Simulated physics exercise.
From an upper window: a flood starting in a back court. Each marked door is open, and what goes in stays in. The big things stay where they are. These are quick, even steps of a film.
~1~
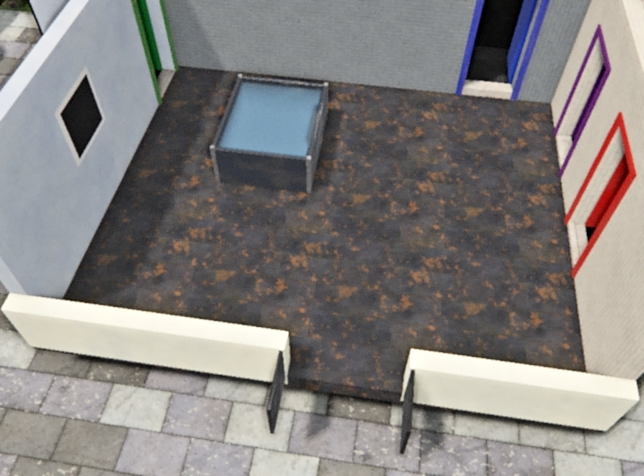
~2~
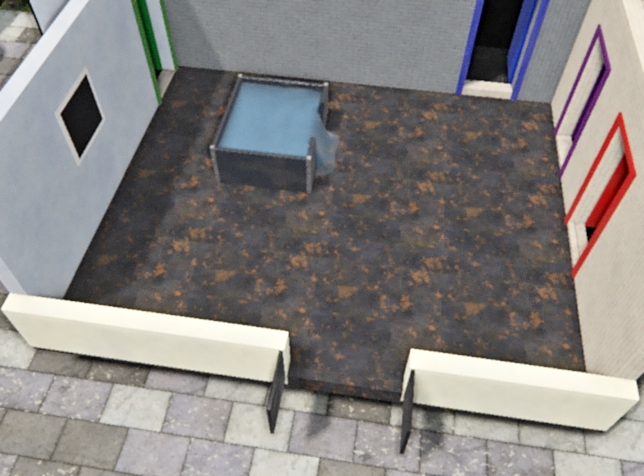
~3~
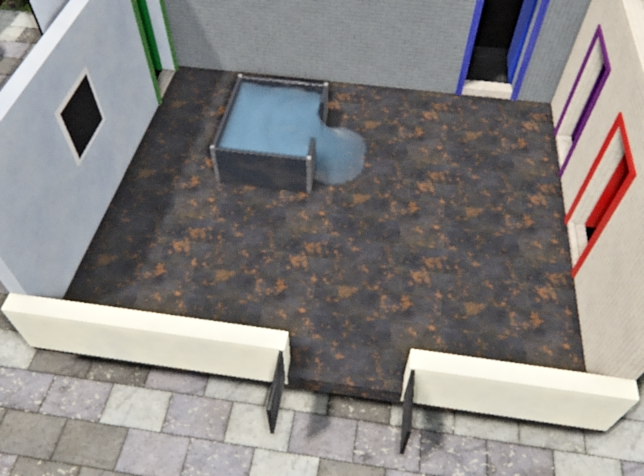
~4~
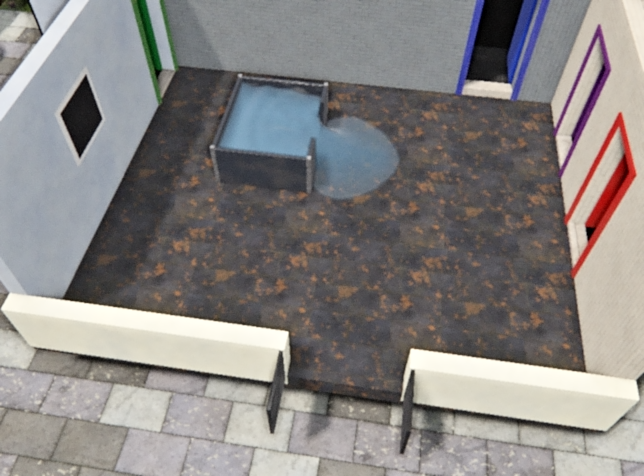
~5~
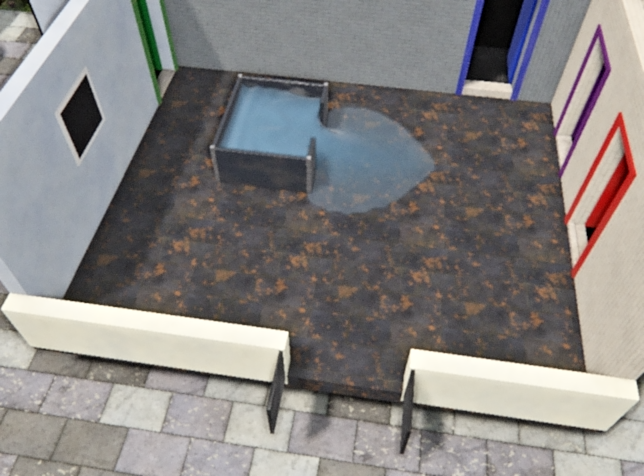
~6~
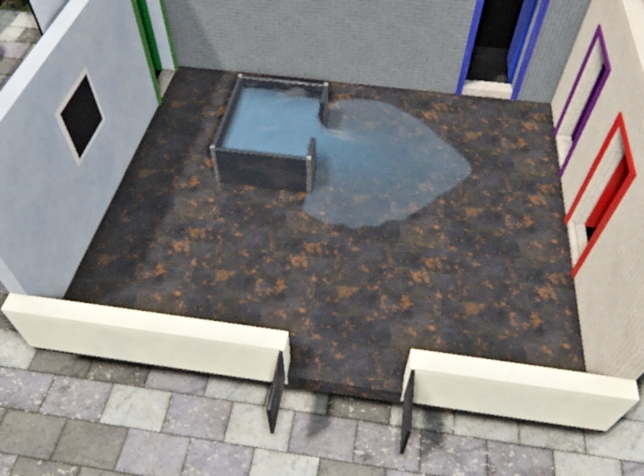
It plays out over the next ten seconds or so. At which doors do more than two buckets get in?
In the end: The purple door lets in a lot; the blue door admits no more than that; the green door admits no more than that; the red door lets in a lot.
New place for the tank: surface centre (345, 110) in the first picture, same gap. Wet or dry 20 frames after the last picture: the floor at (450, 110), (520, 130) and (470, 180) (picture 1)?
One after the other: Awash, wet, covered.
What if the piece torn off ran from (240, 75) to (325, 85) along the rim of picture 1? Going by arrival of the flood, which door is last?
That is the red door.
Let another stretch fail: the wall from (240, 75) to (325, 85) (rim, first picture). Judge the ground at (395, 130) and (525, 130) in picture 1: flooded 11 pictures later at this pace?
In that order: Awash, under water.
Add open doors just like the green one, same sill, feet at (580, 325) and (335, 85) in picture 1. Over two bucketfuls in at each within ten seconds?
In turn: Passes that mark, takes less.
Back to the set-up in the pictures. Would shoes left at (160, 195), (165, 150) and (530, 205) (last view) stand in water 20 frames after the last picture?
As listed: Clear, not flooded, awash.
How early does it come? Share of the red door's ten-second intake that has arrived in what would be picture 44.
Near 100 in a hundred.
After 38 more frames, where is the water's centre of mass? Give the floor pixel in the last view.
Around (423, 196).
A moment on, water covers 30 % of the floor; the purple door wet at the sill, nothing in, the blue door not reached, the green door not reached, the red door not reached.
Next, water covers 40 % of the floor; the purple door over two buckets in, the blue door wet at the sill, nothing in, the green door not reached, the red door under two buckets in.
Then, water covers 45 % of the floor; the purple door far over two buckets in, the blue door wet at the sill, nothing in, the green door not reached, the red door over two buckets in.
Later, water covers 50 % of the floor; the purple door far over two buckets in, the blue door wet at the sill, nothing in, the green door not reached, the red door over two buckets in.
In the end, water covers 80 % of the floor; the purple door far over two buckets in, the blue door wet at the sill, nothing in, the green door not reached, the red door over two buckets in.
